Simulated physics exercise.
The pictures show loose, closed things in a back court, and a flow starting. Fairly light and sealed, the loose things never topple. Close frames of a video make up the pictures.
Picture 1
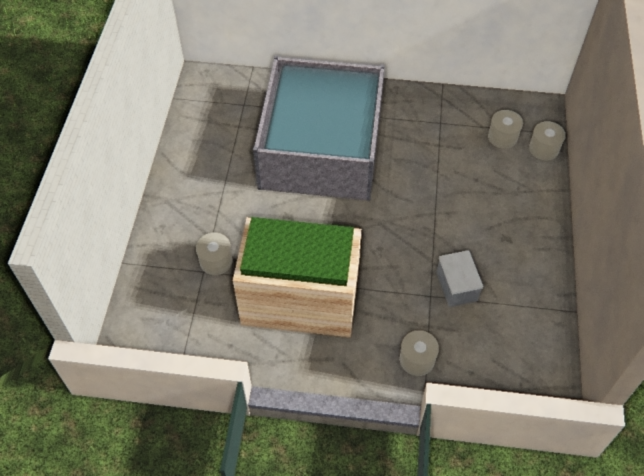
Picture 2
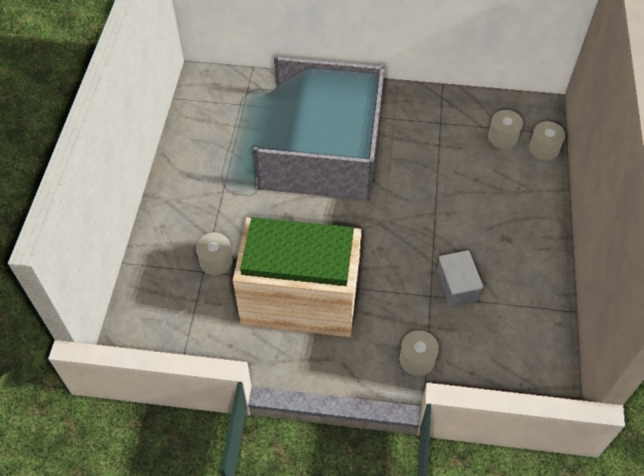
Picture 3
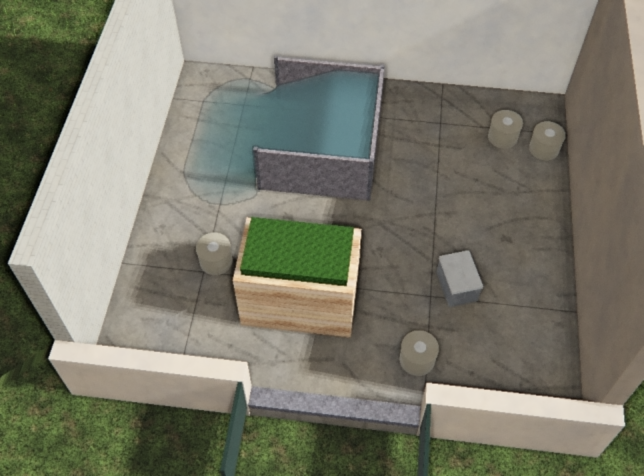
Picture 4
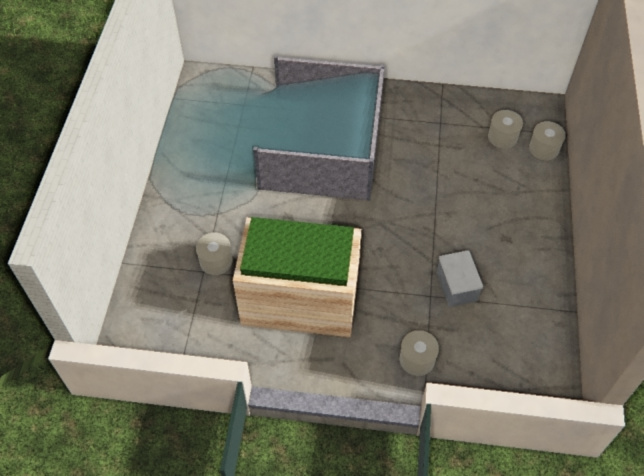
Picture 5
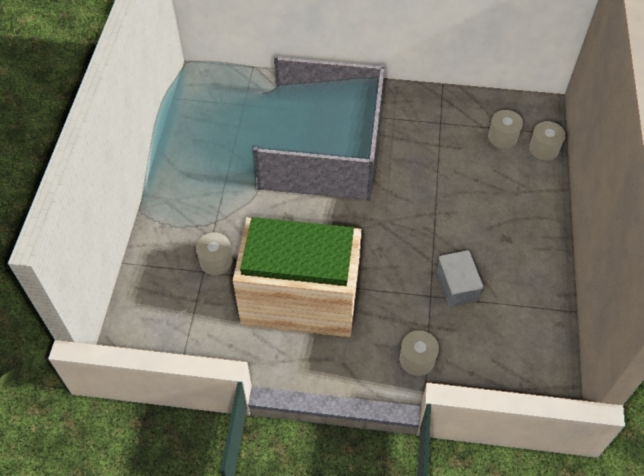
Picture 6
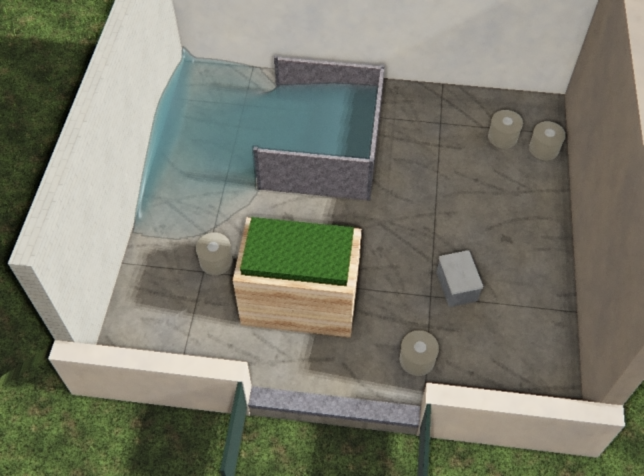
Blue water pouring from the open left side of a stone tank, spreading across the courtyard floor and lapping the left wall.
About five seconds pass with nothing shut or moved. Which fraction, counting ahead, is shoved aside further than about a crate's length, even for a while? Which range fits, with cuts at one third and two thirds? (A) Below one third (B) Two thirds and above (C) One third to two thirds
Option C: One third to two thirds.
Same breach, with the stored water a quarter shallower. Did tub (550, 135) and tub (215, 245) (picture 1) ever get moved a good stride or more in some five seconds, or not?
In order, a lesser distance and then the full distance.
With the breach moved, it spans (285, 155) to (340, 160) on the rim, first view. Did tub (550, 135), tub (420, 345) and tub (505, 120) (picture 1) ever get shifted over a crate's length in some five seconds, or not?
Taking them one at a time, the first not displaced that far, the second not displaced that far and the third not displaced that far.
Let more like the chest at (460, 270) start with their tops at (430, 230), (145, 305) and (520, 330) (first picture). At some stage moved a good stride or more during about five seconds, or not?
Sequence: Doesn't go far, travels that far, doesn't go far.
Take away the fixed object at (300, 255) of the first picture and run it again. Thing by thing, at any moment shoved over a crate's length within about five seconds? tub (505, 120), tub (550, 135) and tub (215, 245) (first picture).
Fell short; went the distance; went the distance.
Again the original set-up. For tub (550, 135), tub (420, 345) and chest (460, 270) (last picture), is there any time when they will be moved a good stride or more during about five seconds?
Outcome, each in turn - passed the mark / passed the mark / never cleared it.
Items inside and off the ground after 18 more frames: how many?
So that is 0.
A moment on, 0 of 5 are well off their spots; 0 afloat.
Next, 0 of 5 are well off their spots; 0 afloat.
Later, 1 of 5 are well off their spots; 0 afloat.
In the end, 3 of 5 are well off their spots, and 3 have been at some point; 1 afloat.
